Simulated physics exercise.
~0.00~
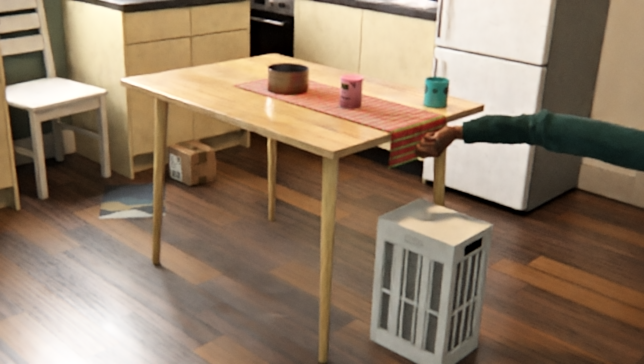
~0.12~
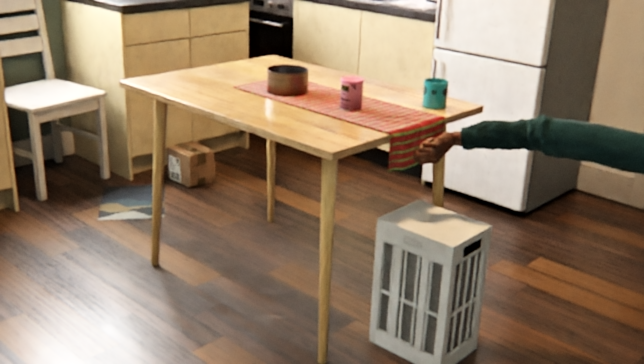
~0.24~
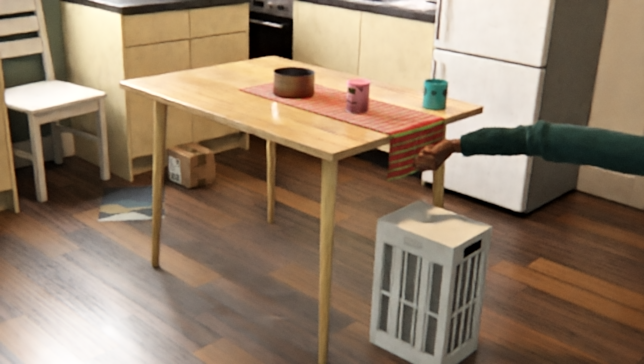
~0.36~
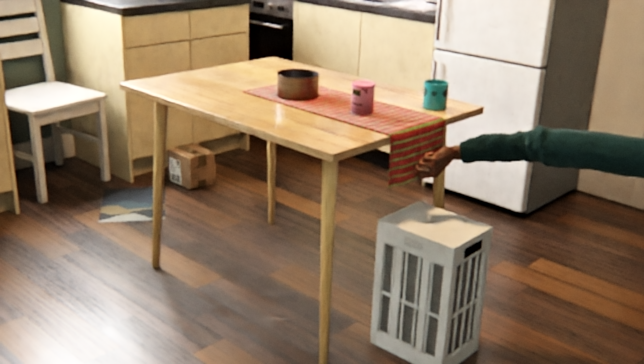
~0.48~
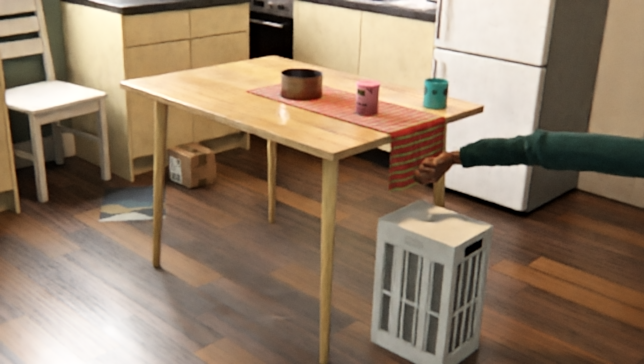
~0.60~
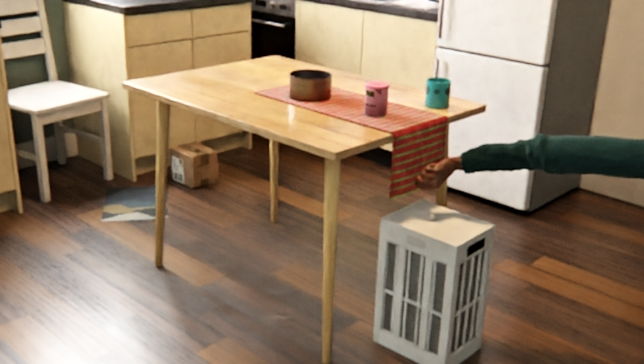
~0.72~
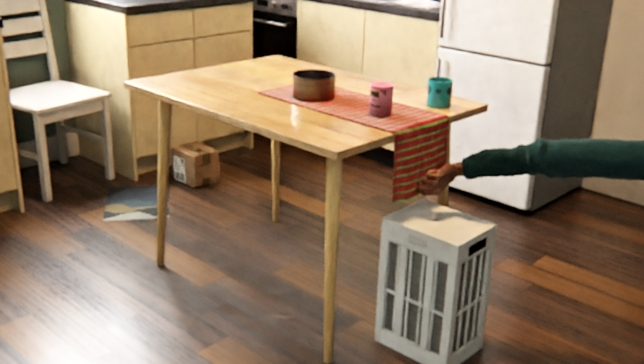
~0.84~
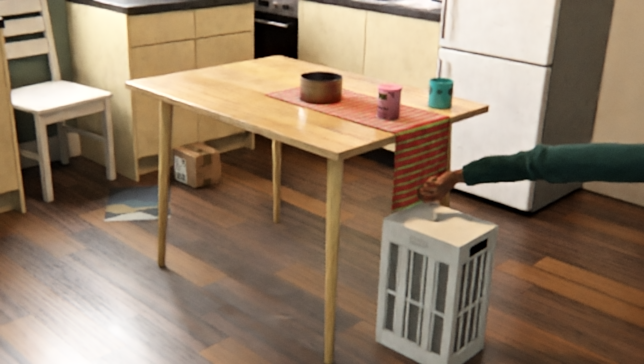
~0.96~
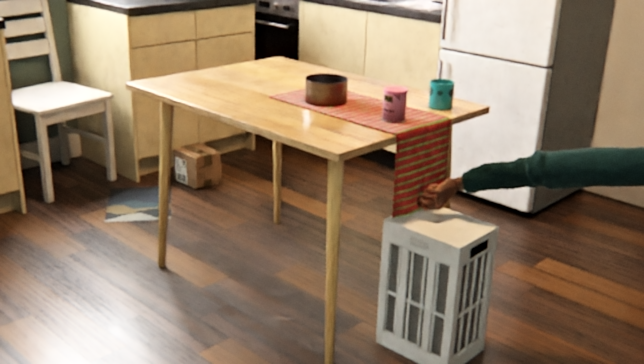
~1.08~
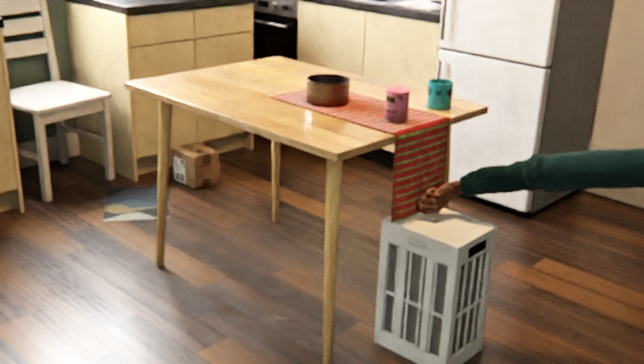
Hand drawing a striped red cloth down onto a white crate, the pot and pink tin sliding right but staying on the table.
